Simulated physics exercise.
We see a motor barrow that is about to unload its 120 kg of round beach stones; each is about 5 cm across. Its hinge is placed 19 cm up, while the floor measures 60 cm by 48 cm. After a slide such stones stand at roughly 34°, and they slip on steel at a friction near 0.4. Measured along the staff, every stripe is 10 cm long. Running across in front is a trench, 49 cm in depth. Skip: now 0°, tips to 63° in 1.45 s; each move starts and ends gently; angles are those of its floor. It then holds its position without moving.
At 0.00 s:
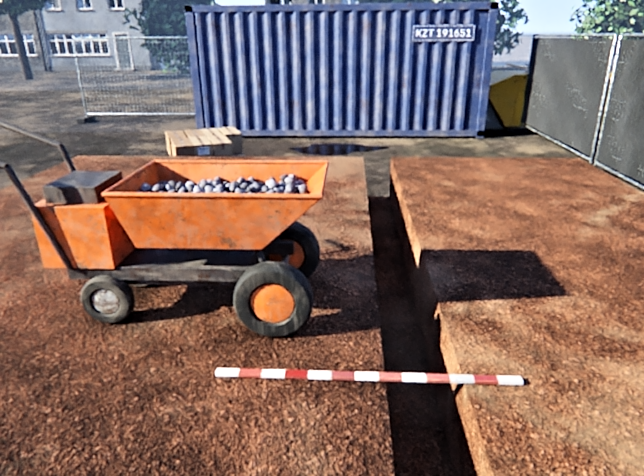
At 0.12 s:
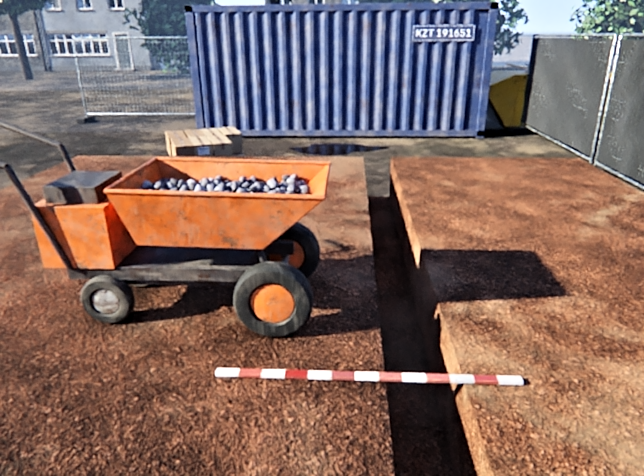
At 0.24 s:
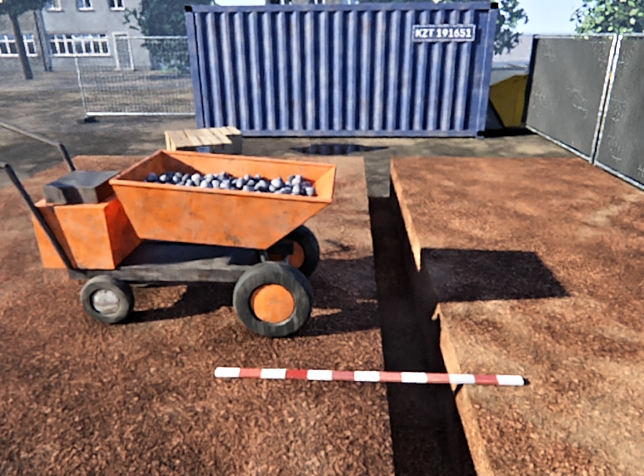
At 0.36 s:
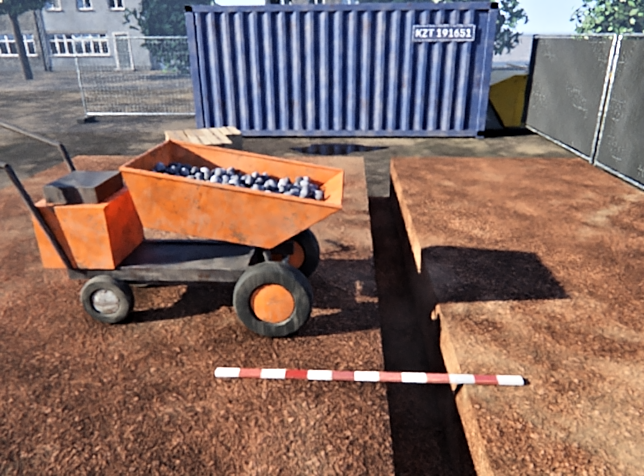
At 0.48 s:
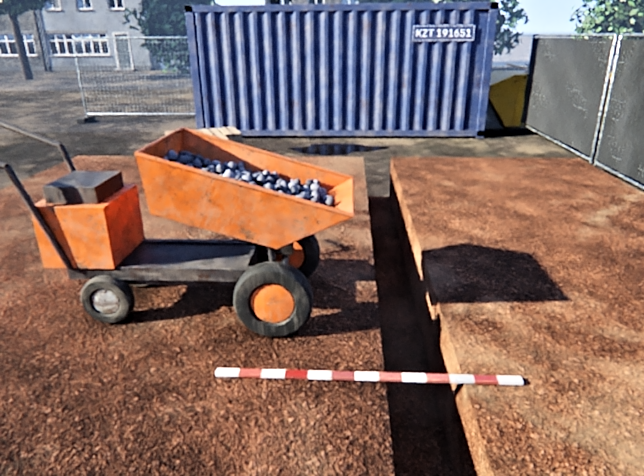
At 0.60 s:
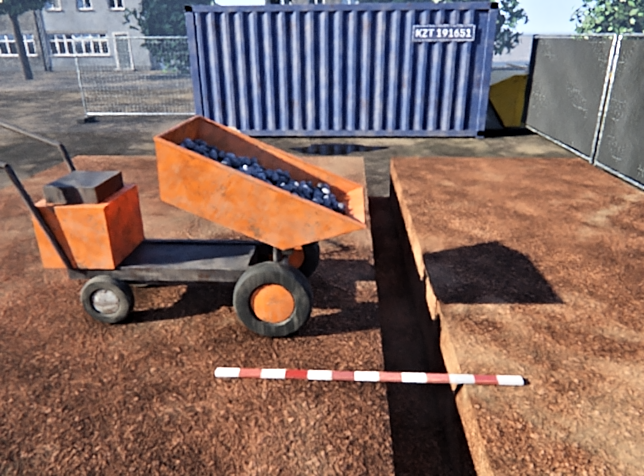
The clip opens on an orange motor barrow, its skip level and loaded with round grey stones, standing left of a trench with a striped staff in front. The skip starts tilting slightly to the right, then steepens steadily, its rear rising high as the stones shift toward the lowered lip.
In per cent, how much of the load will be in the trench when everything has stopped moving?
Around 71 per cent of it.
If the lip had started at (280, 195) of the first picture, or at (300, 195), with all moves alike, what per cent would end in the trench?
It'd be around 100 per cent and after that around 90 per cent.
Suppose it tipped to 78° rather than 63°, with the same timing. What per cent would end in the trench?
Share in trench: Approx. 85%.
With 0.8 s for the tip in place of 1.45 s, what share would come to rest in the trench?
It would be near 55 percent.
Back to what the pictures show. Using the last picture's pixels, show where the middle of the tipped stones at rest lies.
I'd point somewhere around (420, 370).
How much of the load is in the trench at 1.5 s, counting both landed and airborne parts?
By then, around 40 percent.
After 1.1 s the floor is at 53°; 100 % in the skip; the foremost stones are at (390, 253).
After 1.5 s the floor is at 63°; 48 % in the skip, 39 % in the trench, 13 % past the trench; the foremost stones are at (487, 310).
After 1.9 s the floor is at 63°; 15 % in the skip, 56 % in the trench, 29 % past the trench; the foremost stones are at (569, 317).
After 3.8 s the floor is at 63°; 0 % in the skip, 71 % in the trench, 29 % past the trench; the foremost stones are at (630, 328).
